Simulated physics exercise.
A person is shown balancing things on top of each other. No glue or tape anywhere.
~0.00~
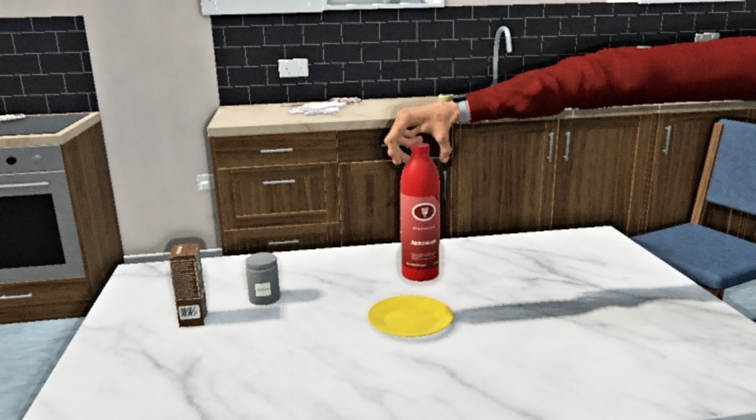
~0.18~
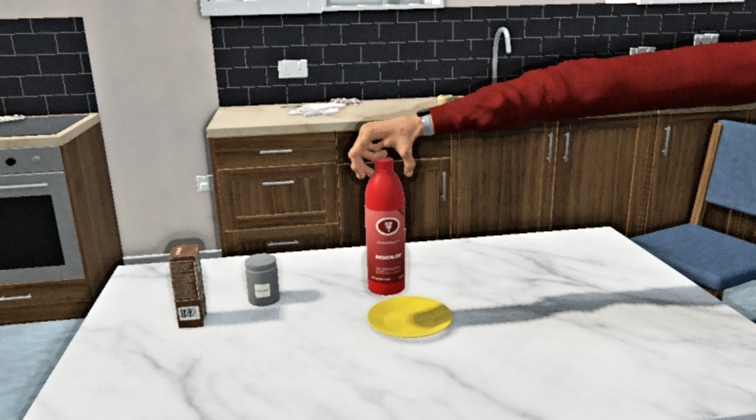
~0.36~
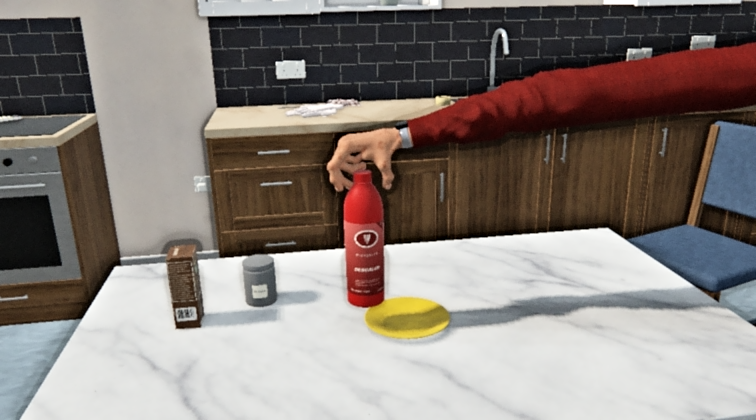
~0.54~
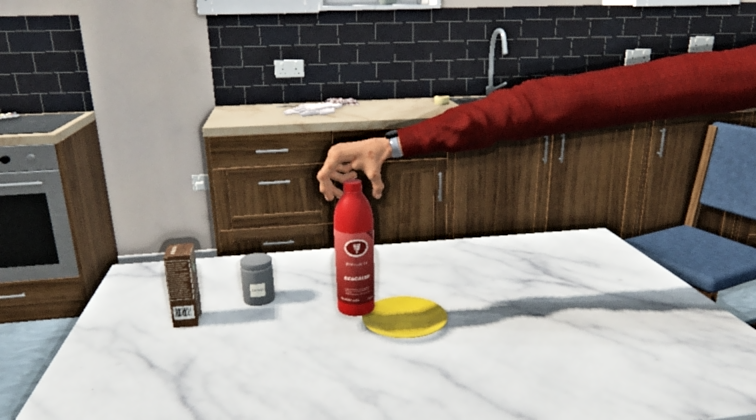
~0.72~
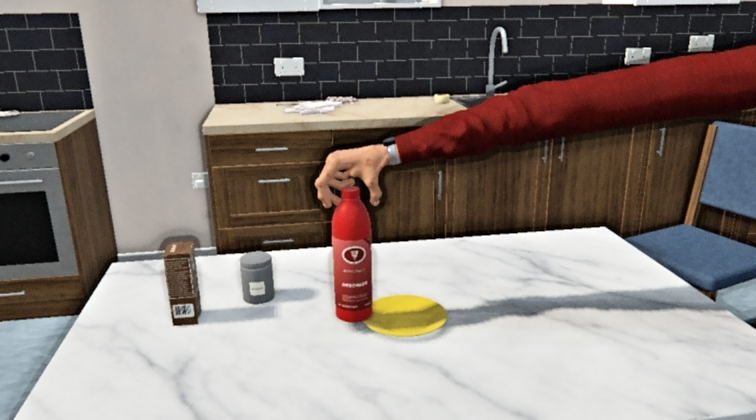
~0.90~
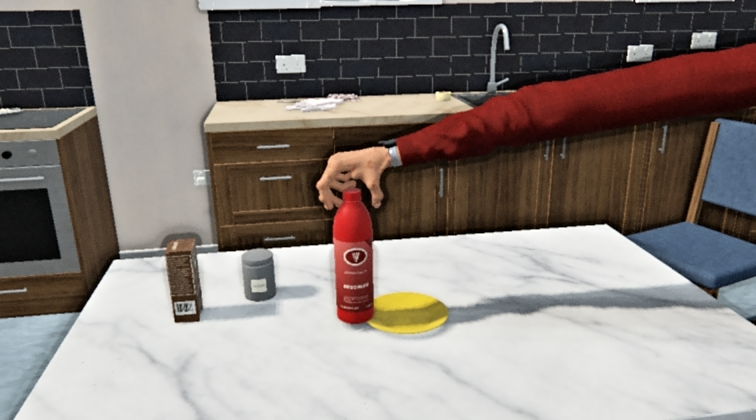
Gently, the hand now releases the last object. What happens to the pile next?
The pile collapses.
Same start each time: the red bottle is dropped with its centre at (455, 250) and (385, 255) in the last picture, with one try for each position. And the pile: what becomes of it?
Case 1: Collapse. Case 2: Stable.
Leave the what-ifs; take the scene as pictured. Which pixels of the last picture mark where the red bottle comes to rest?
Near (263, 314).
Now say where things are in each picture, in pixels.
On its way; red bottle (420, 212); grey jar (263, 279), in the first picture.
On its way; red bottle (385, 226); brown carton (189, 286), in the second picture.
On its way; red bottle (364, 238); yellow plate (407, 320), in the third picture.
On its way; red bottle (355, 247); grey jar (258, 279), in the fourth picture.
On its way; red bottle (352, 253); brown carton (183, 284), in the fifth picture.
In place under the hand; red bottle (354, 255); yellow plate (406, 315), in the sixth picture.
After 1.30 s, red bottle turned 30° from how it was put near (318, 266).
After 1.50 s, red bottle now fallen.
After 2.40 s, nothing new.
In the end (4.0 s), fallen, red bottle; the other 3 unmoved. At the end, from the last picture's camera, red bottle near (263, 315). The pile comes apart.
